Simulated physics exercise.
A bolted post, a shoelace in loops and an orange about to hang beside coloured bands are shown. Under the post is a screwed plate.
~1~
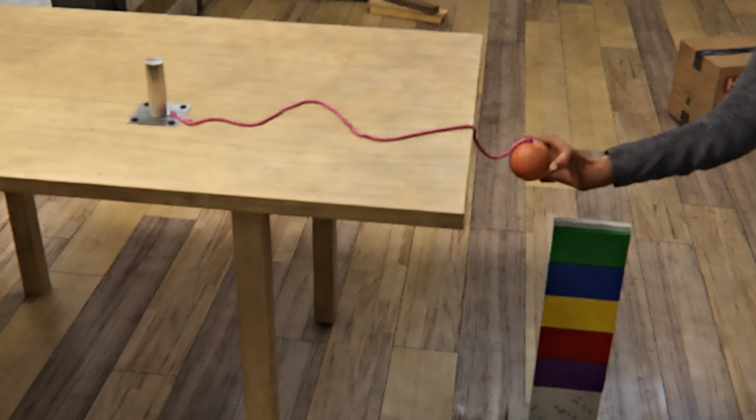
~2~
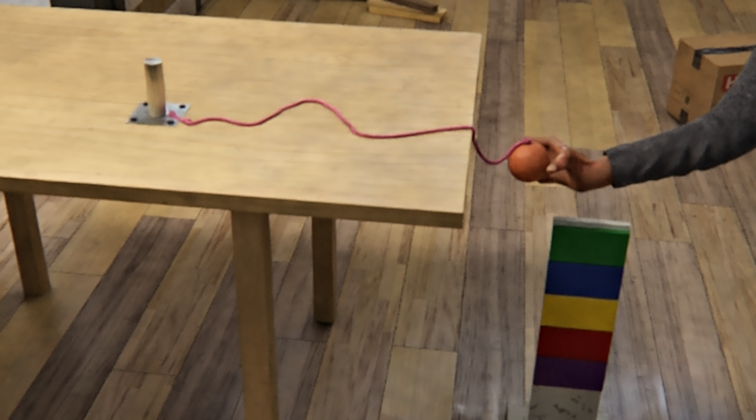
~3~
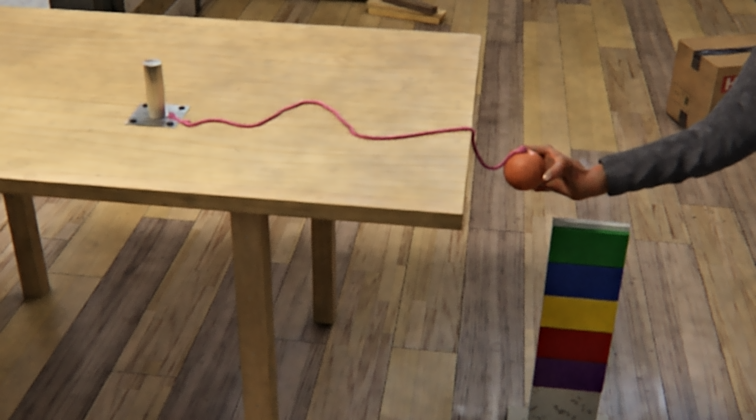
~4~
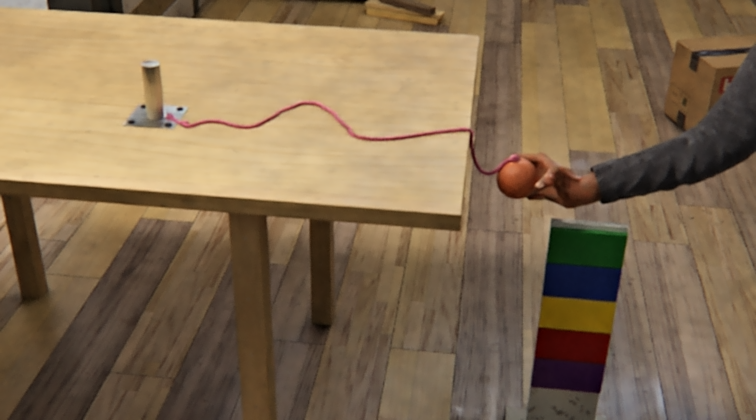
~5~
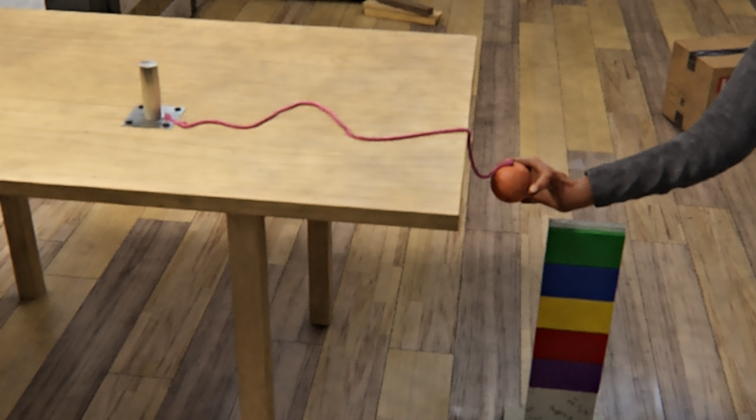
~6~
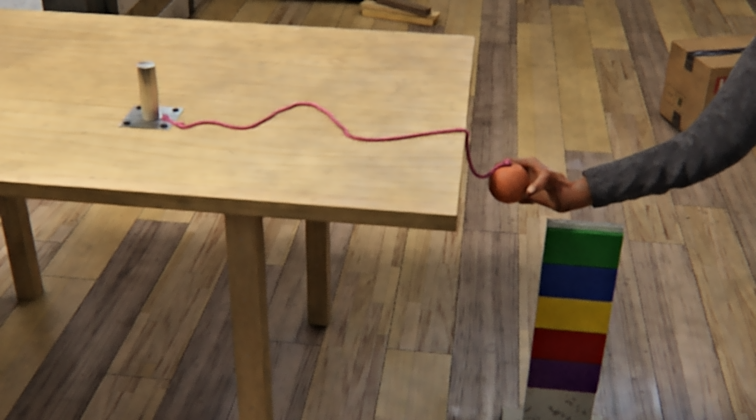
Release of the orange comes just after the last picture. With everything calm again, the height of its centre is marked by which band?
By the yellow band.
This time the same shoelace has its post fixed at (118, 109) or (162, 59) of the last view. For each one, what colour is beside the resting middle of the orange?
Case by case: Blue, then blue.
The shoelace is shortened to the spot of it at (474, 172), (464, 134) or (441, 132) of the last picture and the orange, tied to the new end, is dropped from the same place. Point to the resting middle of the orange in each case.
Roughly (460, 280), (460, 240), (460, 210).
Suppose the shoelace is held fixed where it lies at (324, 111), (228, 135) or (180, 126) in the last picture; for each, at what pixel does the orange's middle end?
Result per try (px, approx.): (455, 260); (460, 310); (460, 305).
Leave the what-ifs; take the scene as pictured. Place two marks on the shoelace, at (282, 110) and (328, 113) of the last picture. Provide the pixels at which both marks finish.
Around (326, 126); the other one around (391, 129).
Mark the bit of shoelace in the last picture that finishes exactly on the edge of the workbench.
Pixel (361, 139) or thereabouts.
A little later, orange near (491, 306); level with yellow.
Next, orange near (421, 304); level with yellow.
Later still, orange near (470, 320); level with yellow.
When it is over, orange near (457, 321); level with yellow. Its middle rests at the yellow band.
